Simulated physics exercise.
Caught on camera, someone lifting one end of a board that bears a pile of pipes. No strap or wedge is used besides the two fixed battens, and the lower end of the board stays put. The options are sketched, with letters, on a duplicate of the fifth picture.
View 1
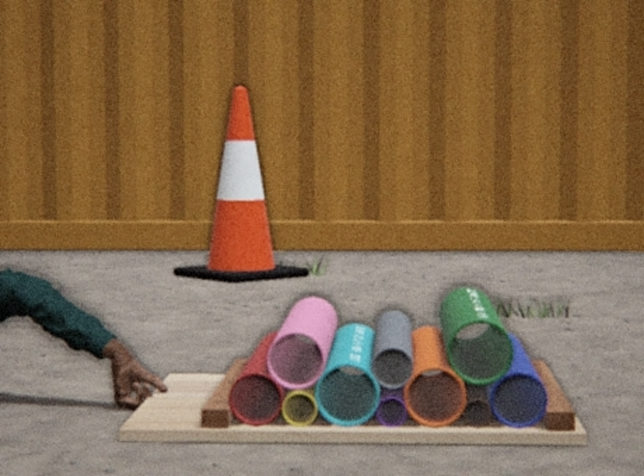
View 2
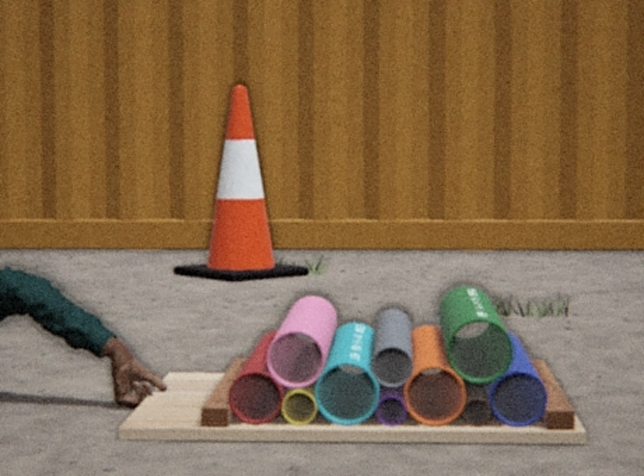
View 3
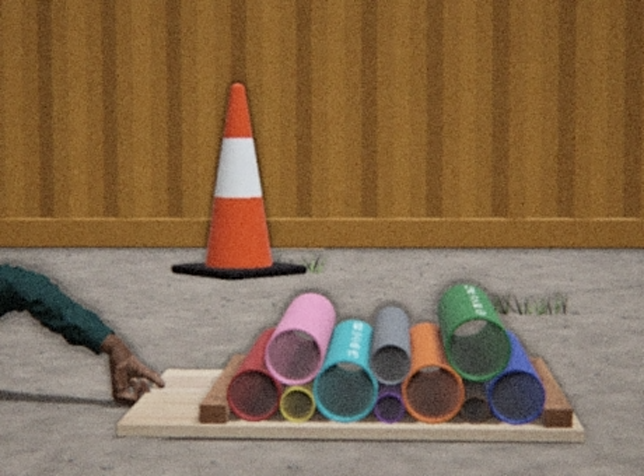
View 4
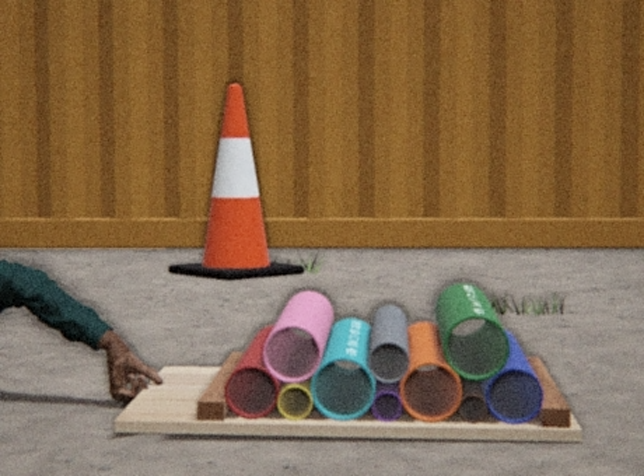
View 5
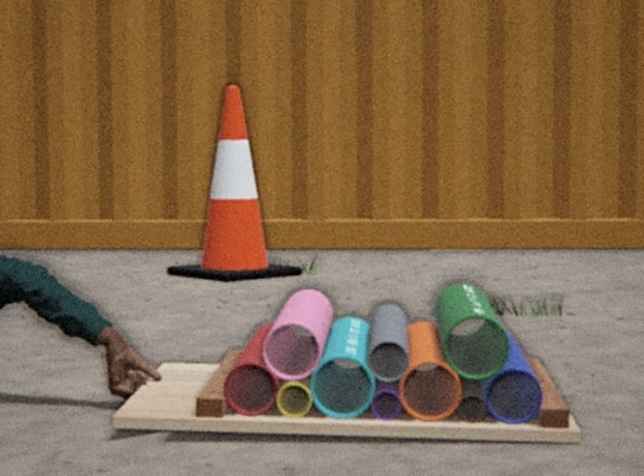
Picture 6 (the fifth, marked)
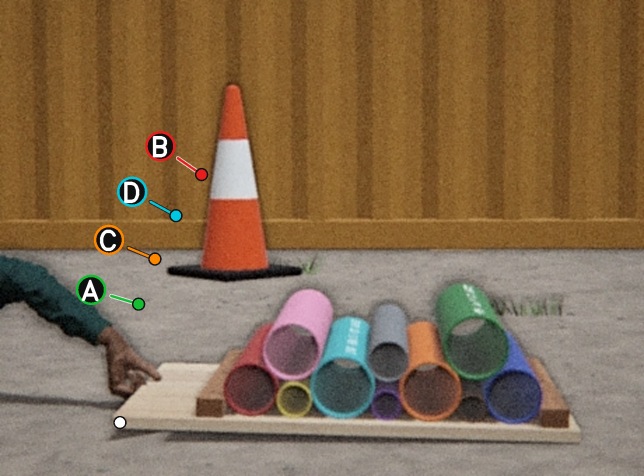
On pale, gritty ground before a brown ribbed wall, seen from the front at a low height, an orange and white cone stands behind a board. Red, pink, yellow, teal, grey, purple, orange, green and blue pipes are piled between two wooden blocks on it. A dark-sleeved arm at the left grips the board's left end and raises it very slightly, the pipes keeping their arrangement, while the view shifts faintly.
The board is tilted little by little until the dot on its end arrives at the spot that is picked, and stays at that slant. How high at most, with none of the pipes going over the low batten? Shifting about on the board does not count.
At most to B.
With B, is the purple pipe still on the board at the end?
Yes.
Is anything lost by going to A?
No, at A.
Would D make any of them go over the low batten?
At D: No.
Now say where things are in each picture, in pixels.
In the first frame, blue pipe (519, 400); pink pipe (296, 360); grey pipe (393, 368).
In the second frame, grey pipe (392, 367); green pipe (480, 352).
In the third frame, board (354, 393); red pipe (254, 395); blue pipe (517, 397).
In the fourth frame, board (351, 391); red pipe (252, 392).
In the fifth frame, board (350, 390); red pipe (251, 390).
On the marked copy, A at (139, 304); B at (202, 174); C at (155, 259); D at (176, 216); the white dot at (120, 422).
Following B. Soon after the start, board at 19°.
Later, board at 35°.
In the end, board at 35°, none over the low batten.
As for the rest, A none over the low batten; C none over the low batten; D none over the low batten.
